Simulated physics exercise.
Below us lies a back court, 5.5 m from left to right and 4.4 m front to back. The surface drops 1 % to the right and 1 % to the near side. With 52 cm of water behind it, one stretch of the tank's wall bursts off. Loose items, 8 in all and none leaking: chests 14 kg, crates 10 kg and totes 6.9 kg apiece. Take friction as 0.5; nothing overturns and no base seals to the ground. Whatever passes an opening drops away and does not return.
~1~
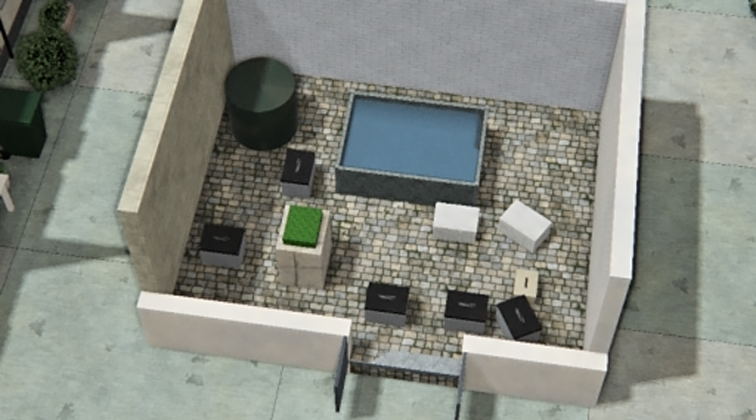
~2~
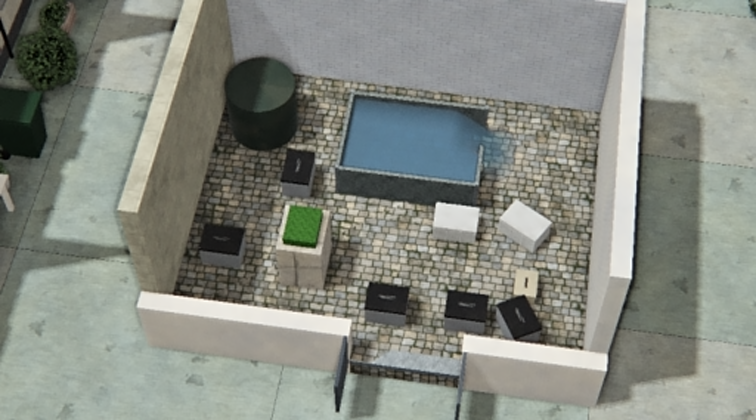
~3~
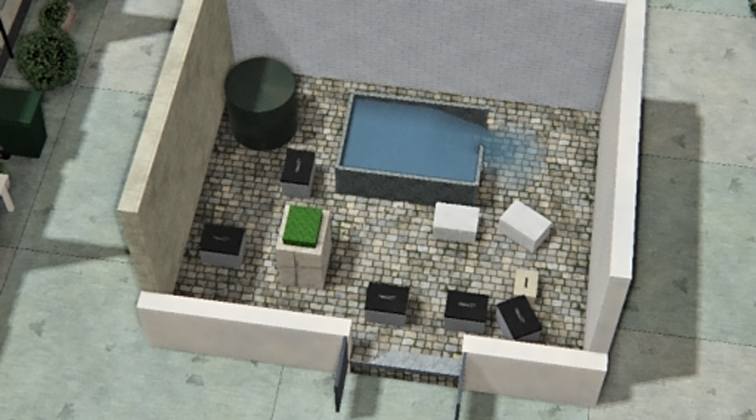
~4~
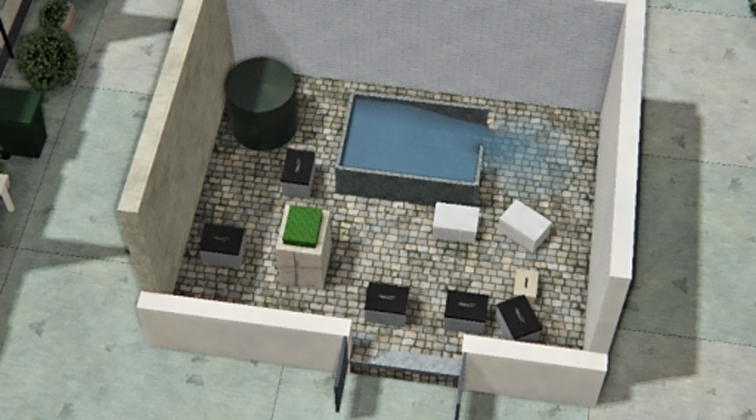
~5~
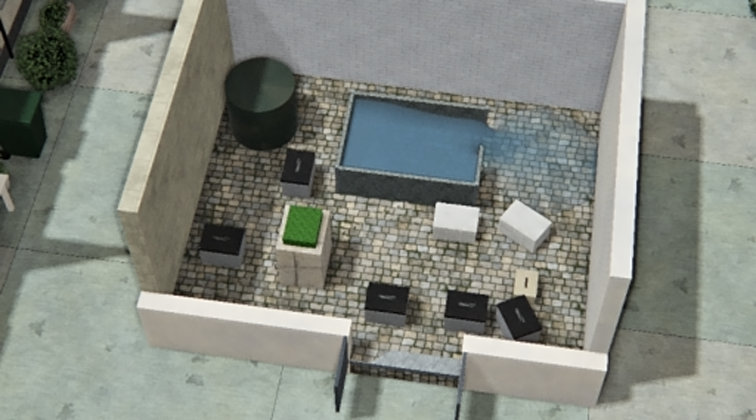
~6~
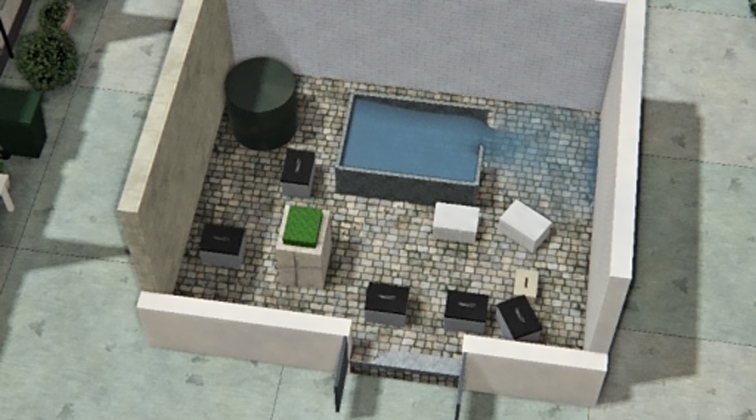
We see a walled, cobbled court with dark and white boxes around a raised tank of blue water; water bursts from the tank's right side and spreads across the paving to the right-hand wall, while the boxes stay still.
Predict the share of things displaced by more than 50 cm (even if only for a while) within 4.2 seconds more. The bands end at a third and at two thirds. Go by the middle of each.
It is one to two thirds.
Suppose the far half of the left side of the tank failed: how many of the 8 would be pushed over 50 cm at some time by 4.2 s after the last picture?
Then 2.
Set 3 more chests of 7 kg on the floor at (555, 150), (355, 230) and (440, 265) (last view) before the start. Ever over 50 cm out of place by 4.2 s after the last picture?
In turn: Over, short of it, short of it.
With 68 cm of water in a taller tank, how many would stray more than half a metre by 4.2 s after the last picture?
In that case 5 of them.
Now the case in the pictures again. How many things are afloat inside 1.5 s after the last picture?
I count 0.
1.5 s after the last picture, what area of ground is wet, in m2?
Roughly 7.5 m2.
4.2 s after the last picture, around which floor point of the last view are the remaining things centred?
Near (390, 265).
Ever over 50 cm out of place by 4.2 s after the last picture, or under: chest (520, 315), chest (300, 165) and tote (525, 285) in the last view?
In that order: Over, less, past it.
Then, 0.4 s after the last picture 0 of 8 are over 50 cm from their spots; 0 afloat.
Then, 1.5 s after the last picture 0 of 8 are over 50 cm from their spots; 0 afloat.
Then, 2.8 s after the last picture 1 of 8 are over 50 cm from their spots; 0 afloat.
Then, 4.2 s after the last picture 3 of 8 are over 50 cm from their spots, and 3 have been at some point; 0 afloat.
